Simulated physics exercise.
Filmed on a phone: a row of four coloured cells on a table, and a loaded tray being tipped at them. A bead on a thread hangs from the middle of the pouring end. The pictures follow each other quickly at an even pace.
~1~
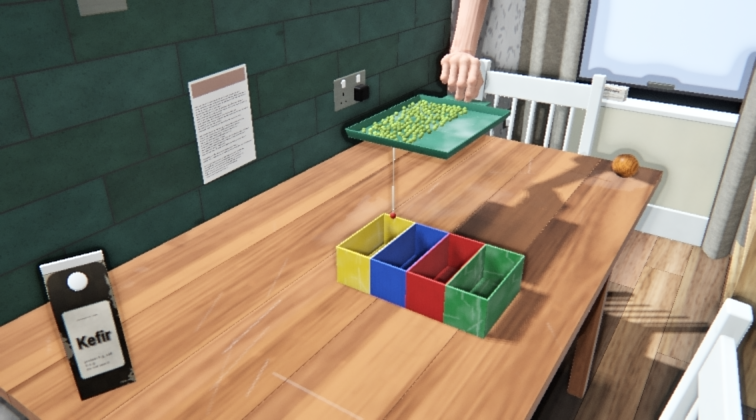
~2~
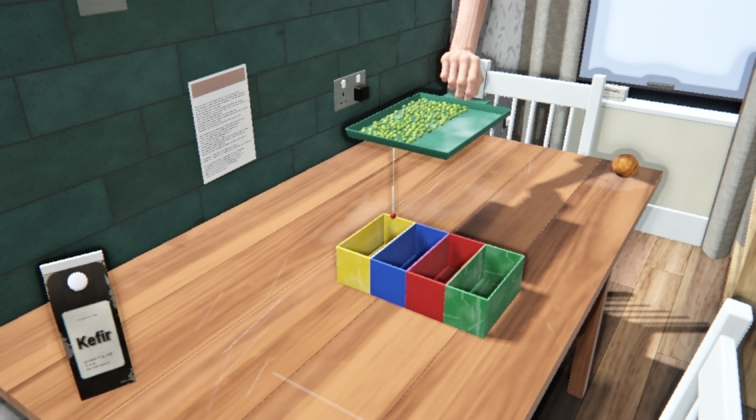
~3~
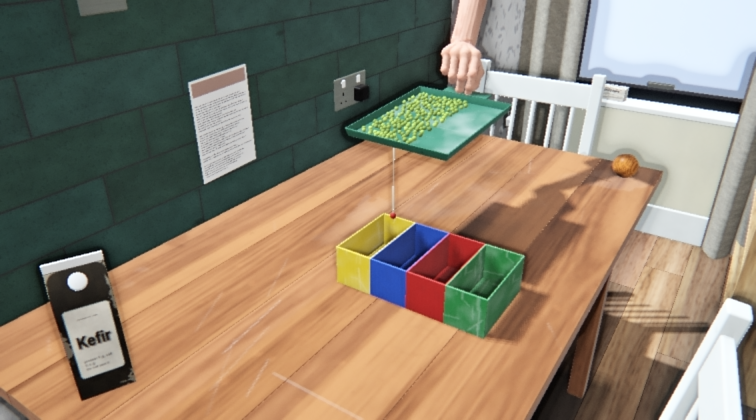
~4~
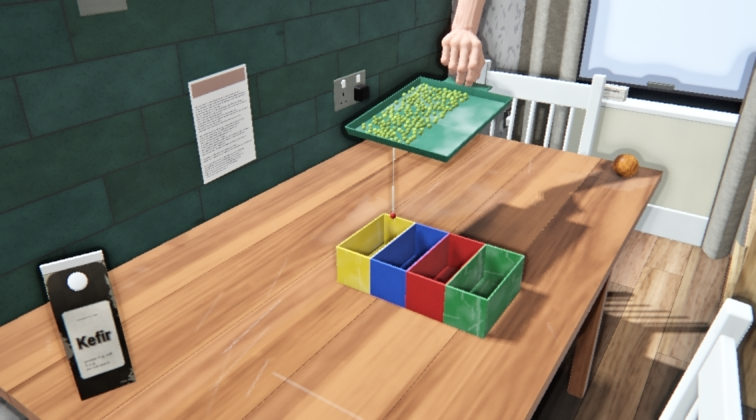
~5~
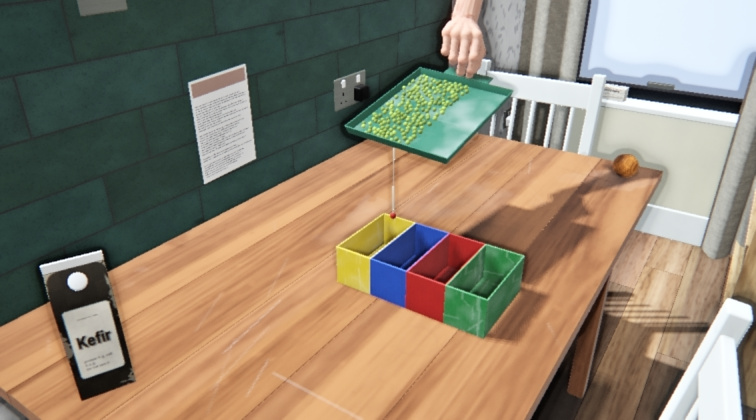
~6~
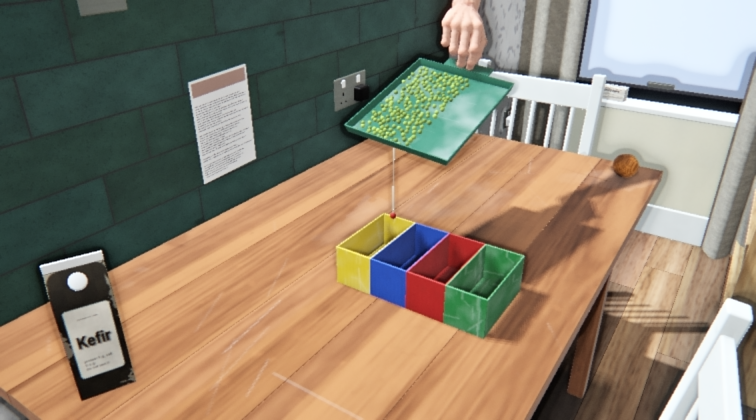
In the video, a hand holds a green tray of small green pieces above a row of yellow, blue, red and green cells on a wooden table, then gradually raises its far side, tilting the tray toward the viewer.
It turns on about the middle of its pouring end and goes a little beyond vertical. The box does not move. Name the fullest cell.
Most goes to the blue cell.
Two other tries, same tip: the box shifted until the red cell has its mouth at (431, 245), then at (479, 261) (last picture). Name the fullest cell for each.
First red, then the blue one.
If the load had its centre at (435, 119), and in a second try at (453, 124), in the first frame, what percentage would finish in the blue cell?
In turn 60 and 60 in a hundred.
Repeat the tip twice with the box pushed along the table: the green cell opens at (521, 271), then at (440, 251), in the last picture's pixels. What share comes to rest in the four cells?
Near 100 % and 100 %.
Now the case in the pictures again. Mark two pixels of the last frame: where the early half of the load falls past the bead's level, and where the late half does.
Early half (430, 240), late half (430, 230).
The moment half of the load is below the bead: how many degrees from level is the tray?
Roughly 90°.
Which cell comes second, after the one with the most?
Next in line is the red cell.
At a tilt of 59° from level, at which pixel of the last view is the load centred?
Close to (427, 156).
Soon, tray tipped steeply; most on the tray; a small part in the red cell; a stray few in the blue cell; a small part falling or outside the box.
A while on, tray tipped right over; a small part on the tray; about a third in the blue cell; about a quarter in the red cell; a stray few in the yellow cell; about a quarter falling or outside the box.
Towards the end, tray tipped past a quarter turn; about two thirds in the blue cell; about a third in the red cell; a small part in the yellow cell; a stray few falling or outside the box.
Finally, tray tipped past a quarter turn; about two thirds in the blue cell; about a third in the red cell; a small part in the yellow cell; none in the green cell; a stray few outside the box.
